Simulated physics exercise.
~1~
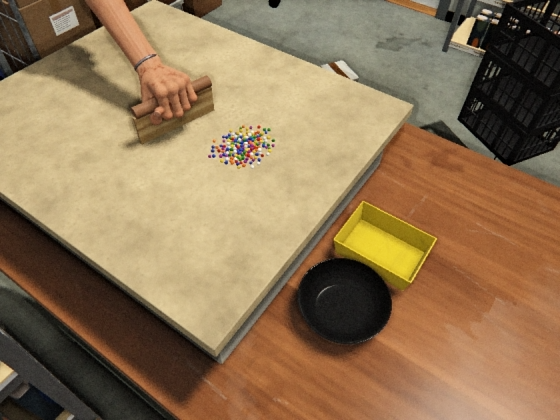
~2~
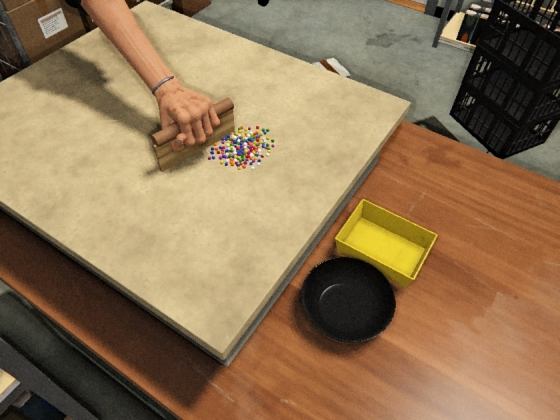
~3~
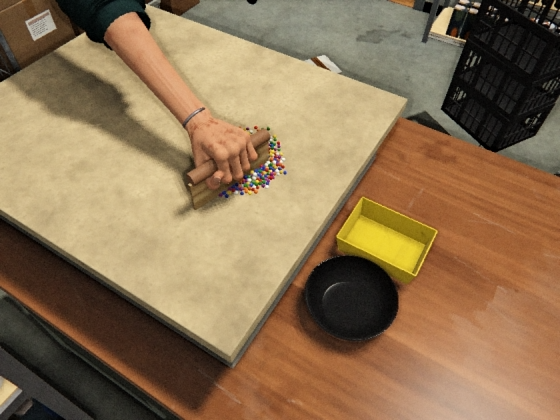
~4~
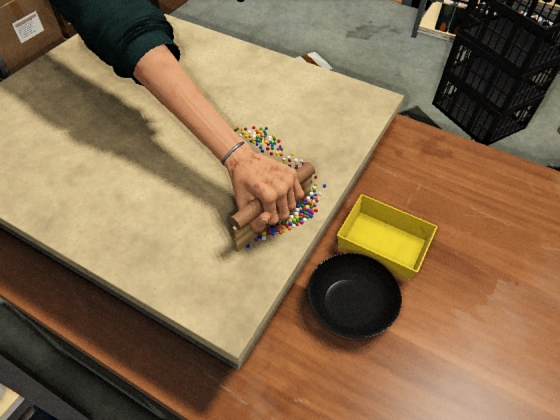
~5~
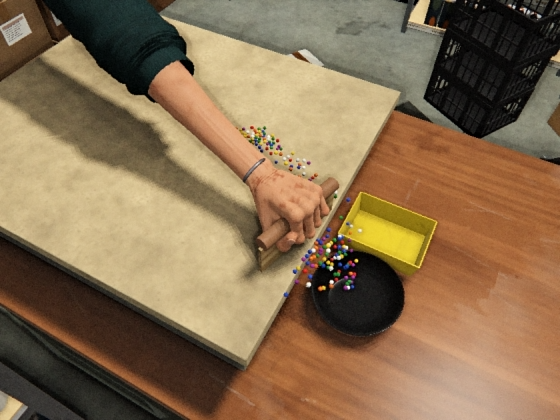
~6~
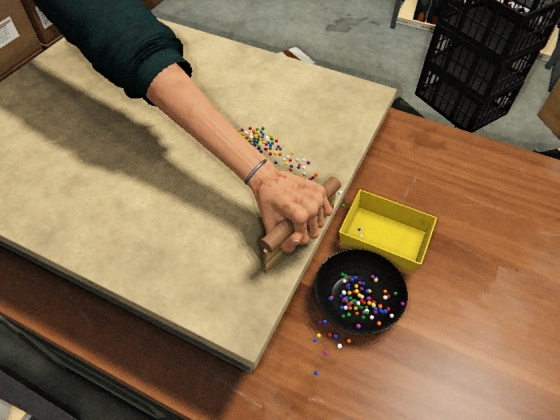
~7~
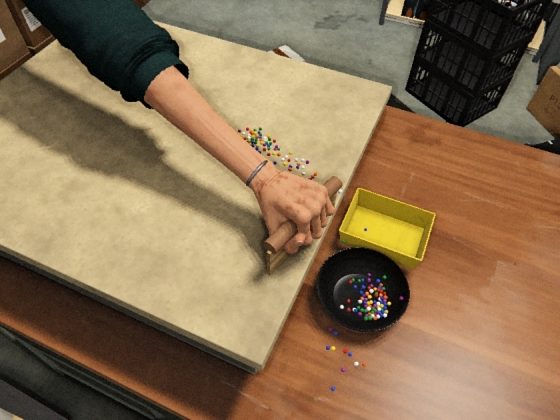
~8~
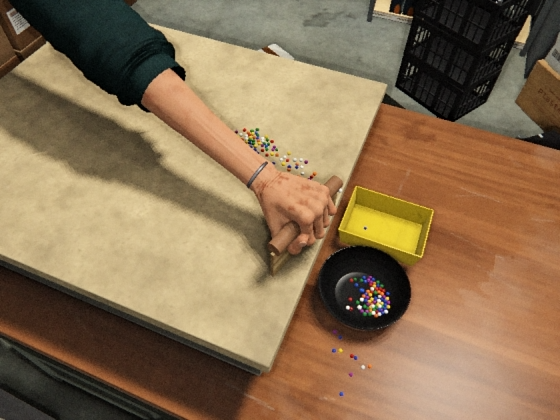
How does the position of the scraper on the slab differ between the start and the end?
At the start the scraper is on the upper part of the slab, to the left of the bead pile. By the end it is farther right and lower, at the slab's edge beside the black bowl and yellow tin.
